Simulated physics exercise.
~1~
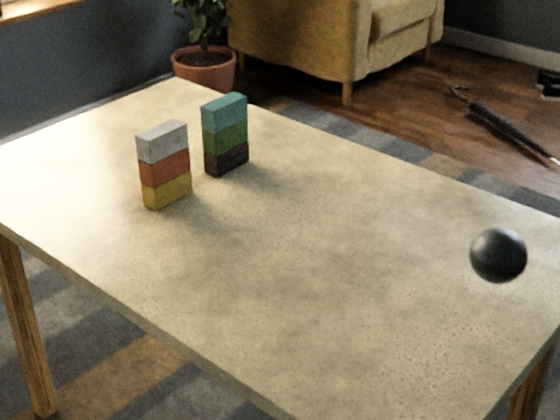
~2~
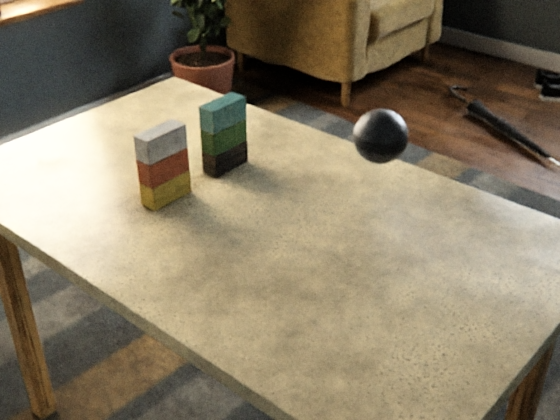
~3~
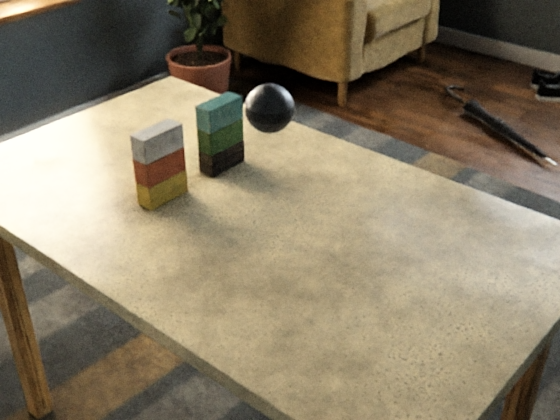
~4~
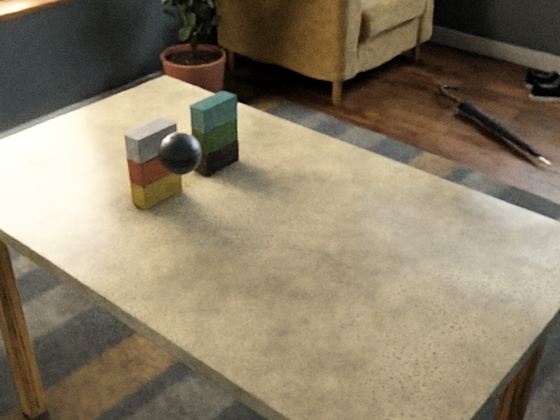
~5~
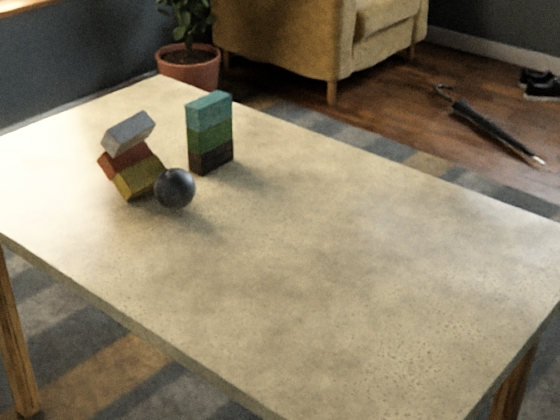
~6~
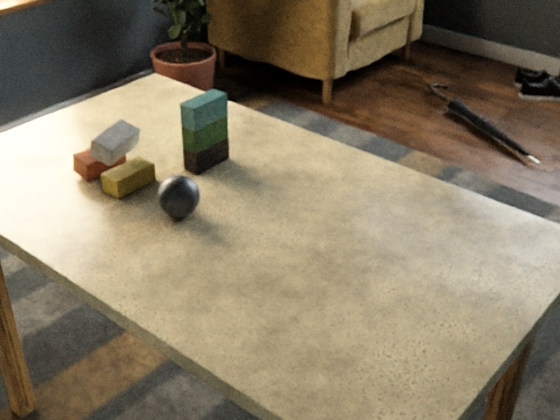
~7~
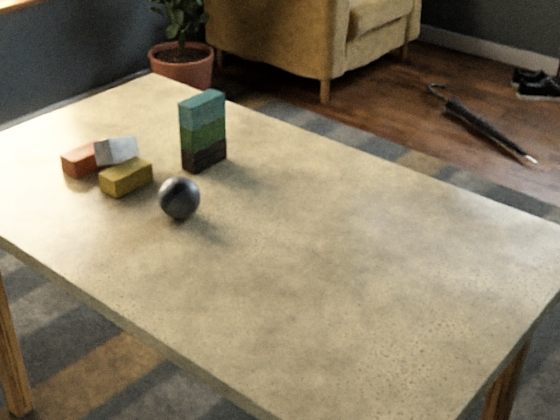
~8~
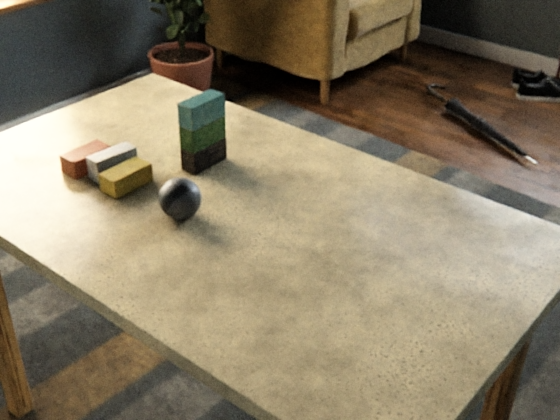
The clip opens on a pale table holding two short stacks of blocks, one white, orange and yellow, the other turquoise, green and black, with a dark grey ball in the air at the right. The ball flies left across the table, passes in front of the turquoise-topped stack and drops towards the white-topped one. It meets that stack, whose blocks tilt and topple to the left as the ball comes down beside them. The orange, yellow and white blocks end lying on the table, the ball resting nearby, while the other stack still stands.
